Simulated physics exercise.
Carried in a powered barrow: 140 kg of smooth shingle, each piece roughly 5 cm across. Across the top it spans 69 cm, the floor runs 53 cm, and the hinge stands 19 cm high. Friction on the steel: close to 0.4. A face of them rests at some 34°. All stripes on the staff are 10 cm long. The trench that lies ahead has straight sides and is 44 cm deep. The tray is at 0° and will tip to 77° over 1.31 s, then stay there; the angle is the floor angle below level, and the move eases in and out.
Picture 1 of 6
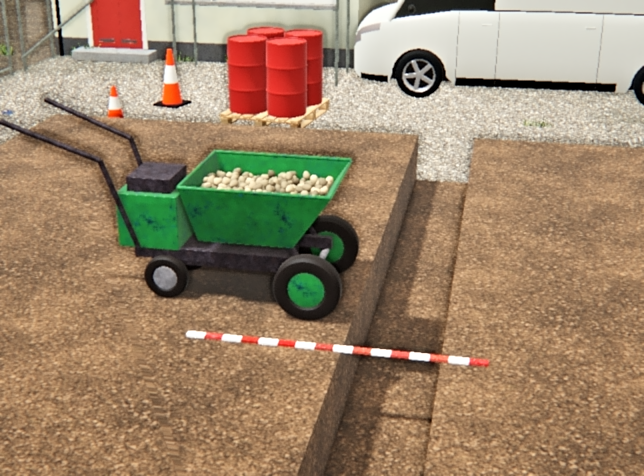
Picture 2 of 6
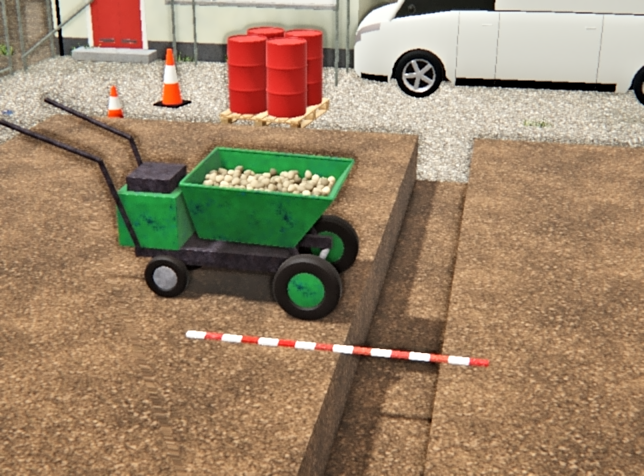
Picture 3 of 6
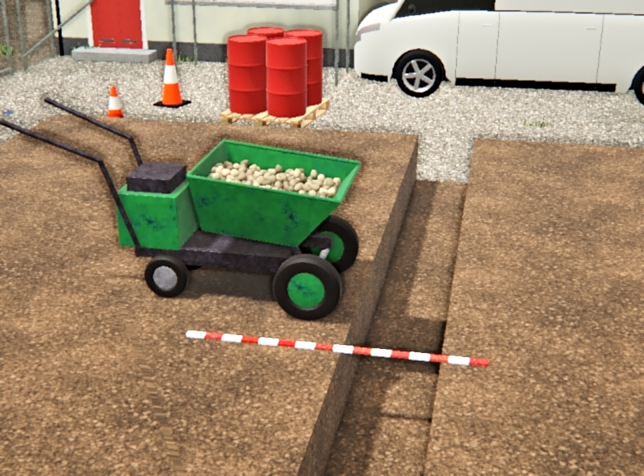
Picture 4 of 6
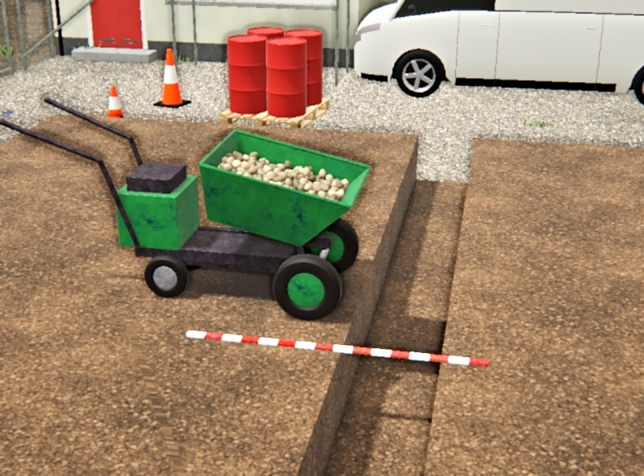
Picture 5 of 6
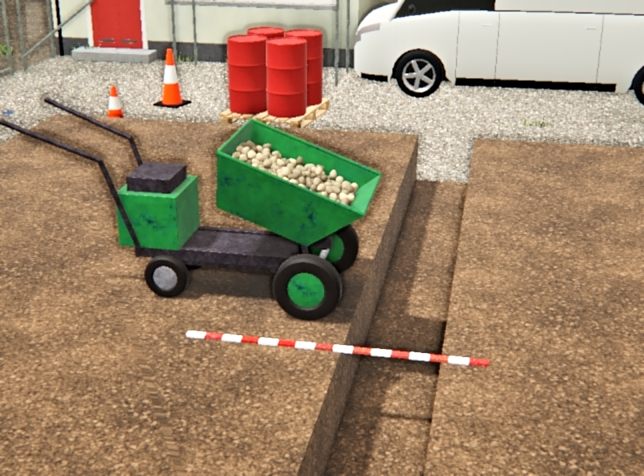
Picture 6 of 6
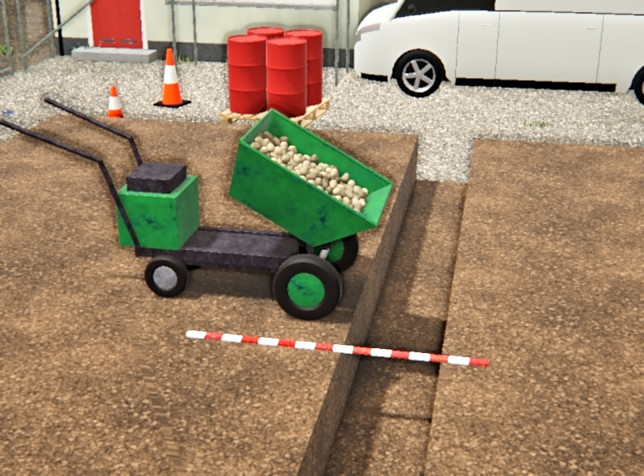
A green barrow's tray of pale stones tilts steadily up beside a straight-sided trench.
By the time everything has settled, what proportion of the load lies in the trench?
About 51 percent of the load.
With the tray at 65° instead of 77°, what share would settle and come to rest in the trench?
It would come to about 60 percent.
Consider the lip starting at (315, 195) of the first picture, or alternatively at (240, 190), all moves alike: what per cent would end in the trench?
From the first place around 75 per cent, from the other around 90.
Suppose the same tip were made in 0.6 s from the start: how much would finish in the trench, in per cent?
Close to 35 percent, then.
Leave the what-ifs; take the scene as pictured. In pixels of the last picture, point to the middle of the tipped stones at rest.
Resting centre: About (442, 352).
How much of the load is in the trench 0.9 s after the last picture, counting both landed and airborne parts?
Around 25 per cent of it.
Then, 0.4 s after the last picture the floor is at 65°, 100 % in the tray; the foremost stones are at (418, 260).
Then, 0.9 s after the last picture the floor is at 77°, 40 % in the tray, 26 % in the trench, 34 % past the trench; the foremost stones are at (541, 310).
Then, 1.2 s after the last picture the floor is at 77°, 11 % in the tray, 41 % in the trench, 48 % past the trench; the foremost stones are past the picture's edge.
Then, 3.2 s after the last picture the floor is at 77°, 0 % in the tray, 51 % in the trench, 49 % past the trench; the foremost stones are past the picture's edge.
